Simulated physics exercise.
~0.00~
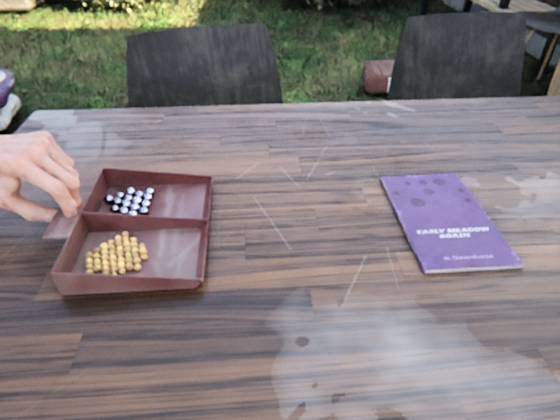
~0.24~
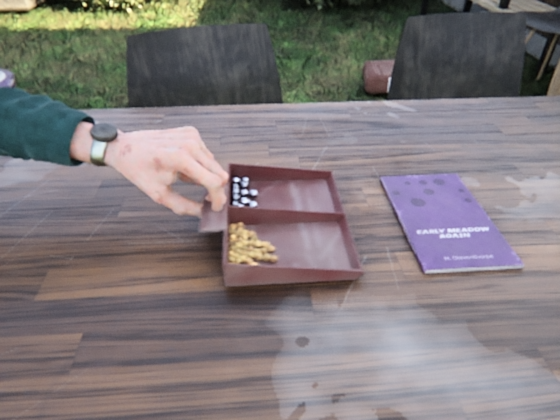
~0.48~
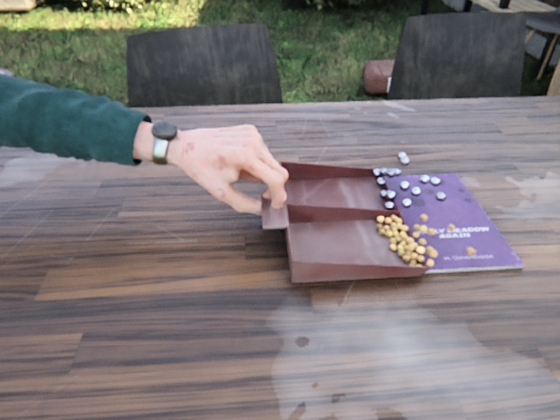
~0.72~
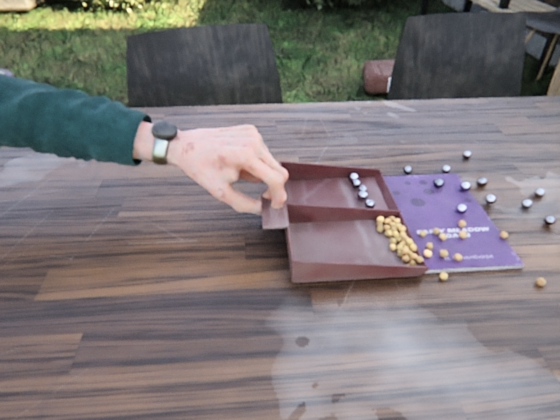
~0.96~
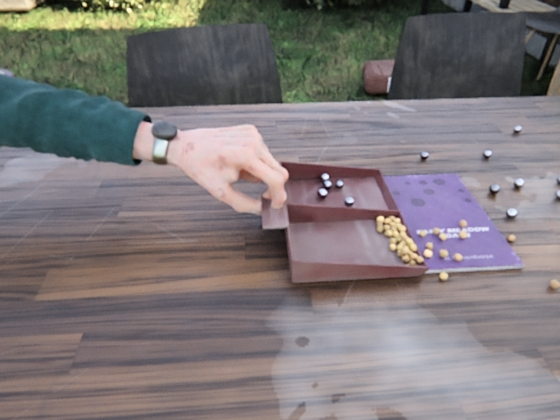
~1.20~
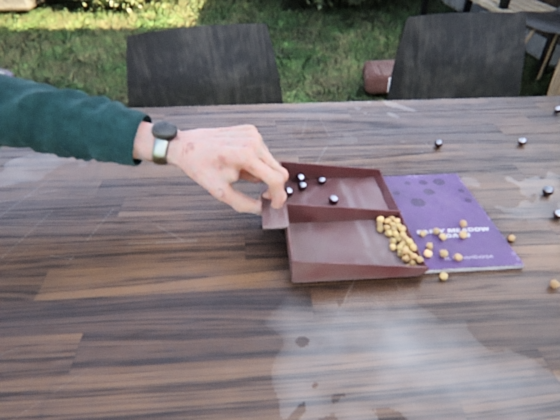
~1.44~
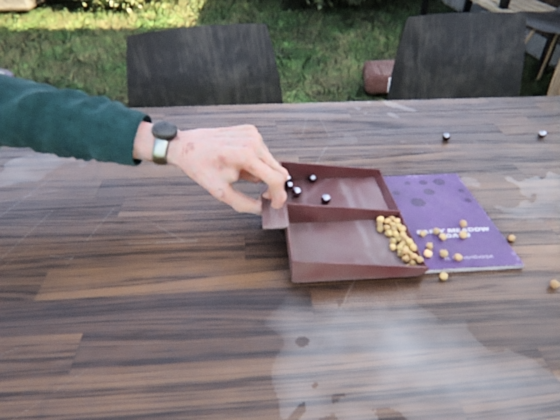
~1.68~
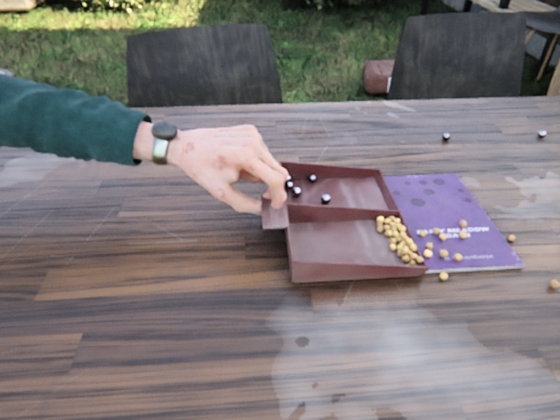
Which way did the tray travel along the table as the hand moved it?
The tray travelled to the right, towards the purple book.
